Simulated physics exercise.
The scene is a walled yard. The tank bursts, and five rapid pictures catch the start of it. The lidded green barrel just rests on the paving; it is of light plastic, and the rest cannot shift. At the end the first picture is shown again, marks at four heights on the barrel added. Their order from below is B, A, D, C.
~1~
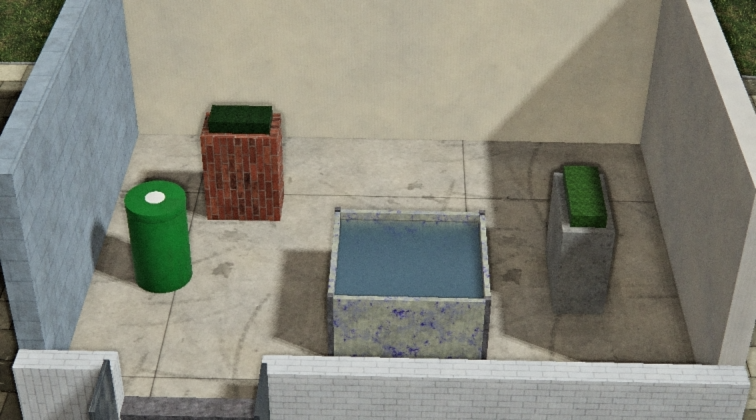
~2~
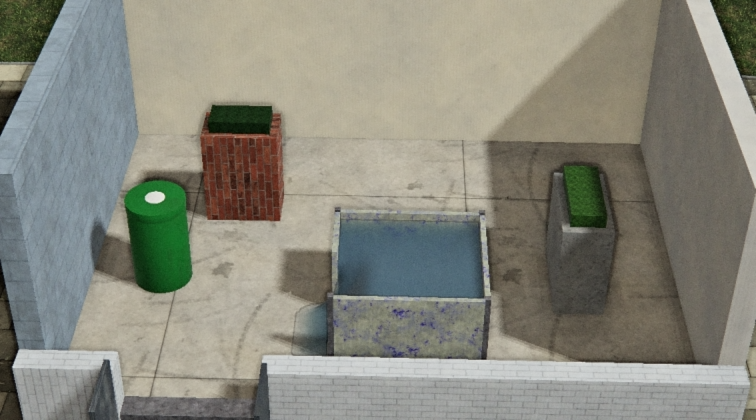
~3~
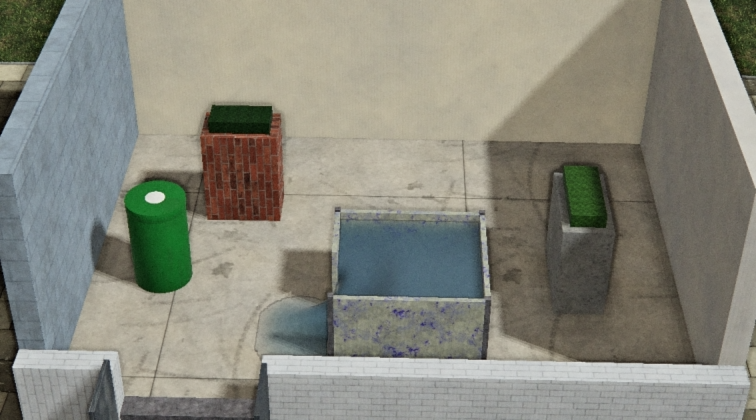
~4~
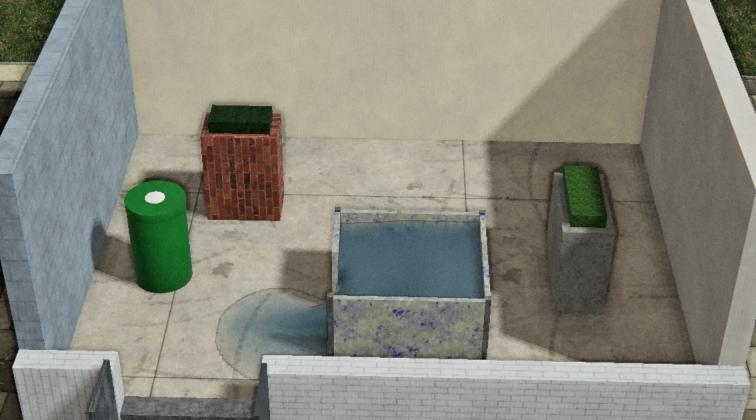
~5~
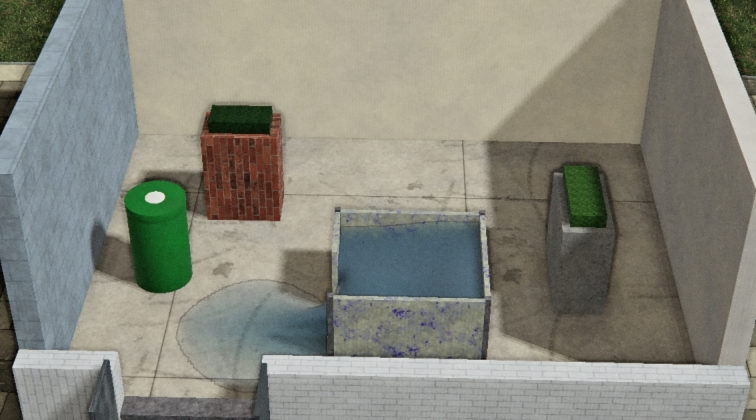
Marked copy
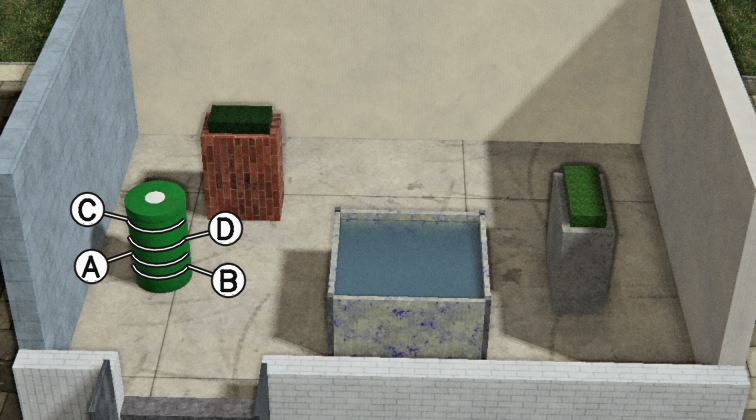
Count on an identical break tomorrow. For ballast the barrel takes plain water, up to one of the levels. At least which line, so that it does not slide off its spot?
Level B.
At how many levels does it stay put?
All of the four.
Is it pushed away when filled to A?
No, not at all.
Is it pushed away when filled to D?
No.
In white, A at (156, 265); B at (157, 278); C at (152, 231); D at (154, 250); from the bottom up B, A, D, C.
If A is chosen, it does not move.
If B is chosen, it does not move.
If C is chosen, it does not move.
If D is chosen, it does not move.
